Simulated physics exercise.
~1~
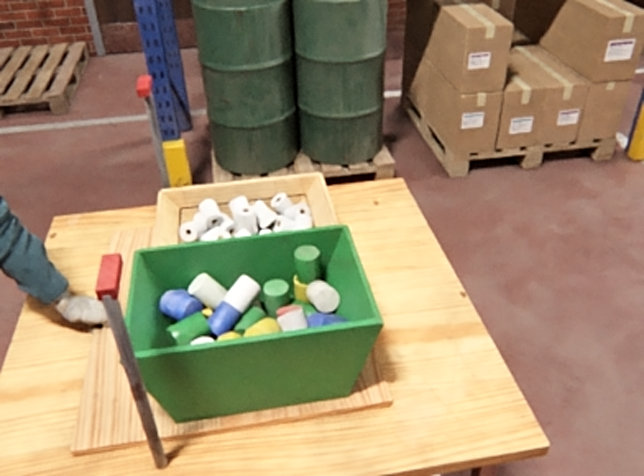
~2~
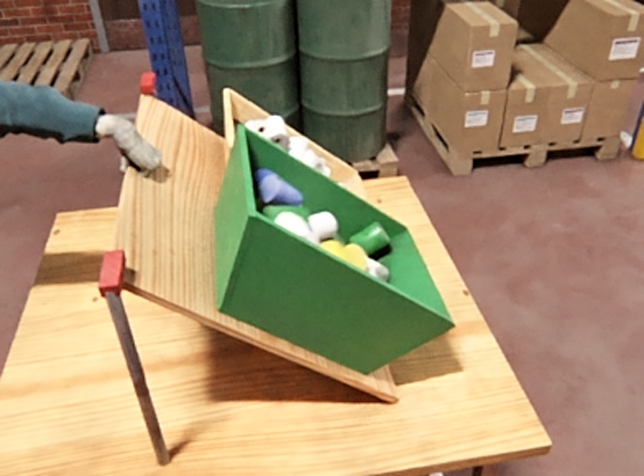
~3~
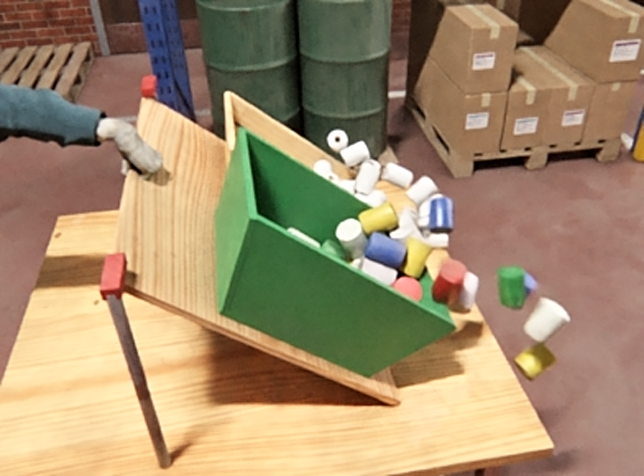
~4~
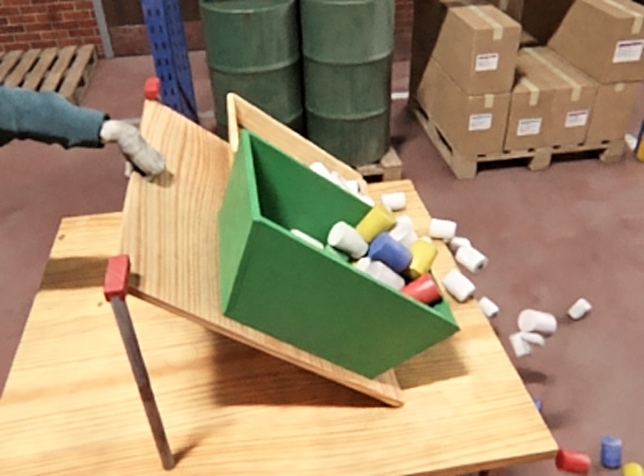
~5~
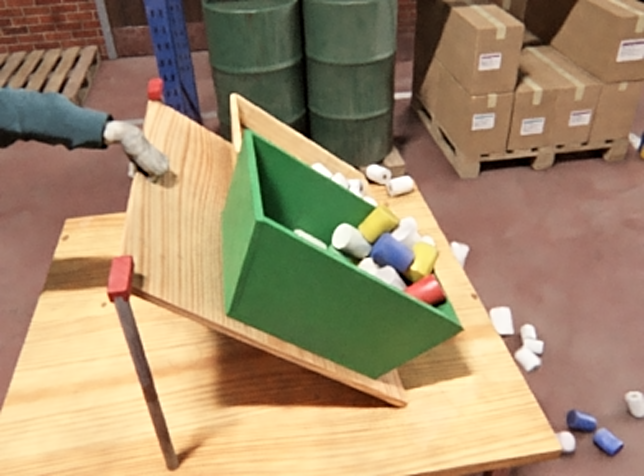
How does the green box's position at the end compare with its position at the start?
At the start the green box sits level on the board lying on the table, while at the end it is farther right and higher up, tilted down toward the right on the raised board.
In the video, a gloved hand yanks up the left side of a board carrying a green box and a wooden box, and white and coloured cylinders tumble out to the right, ending scattered on the table and floor while others stay inside the tilted boxes.
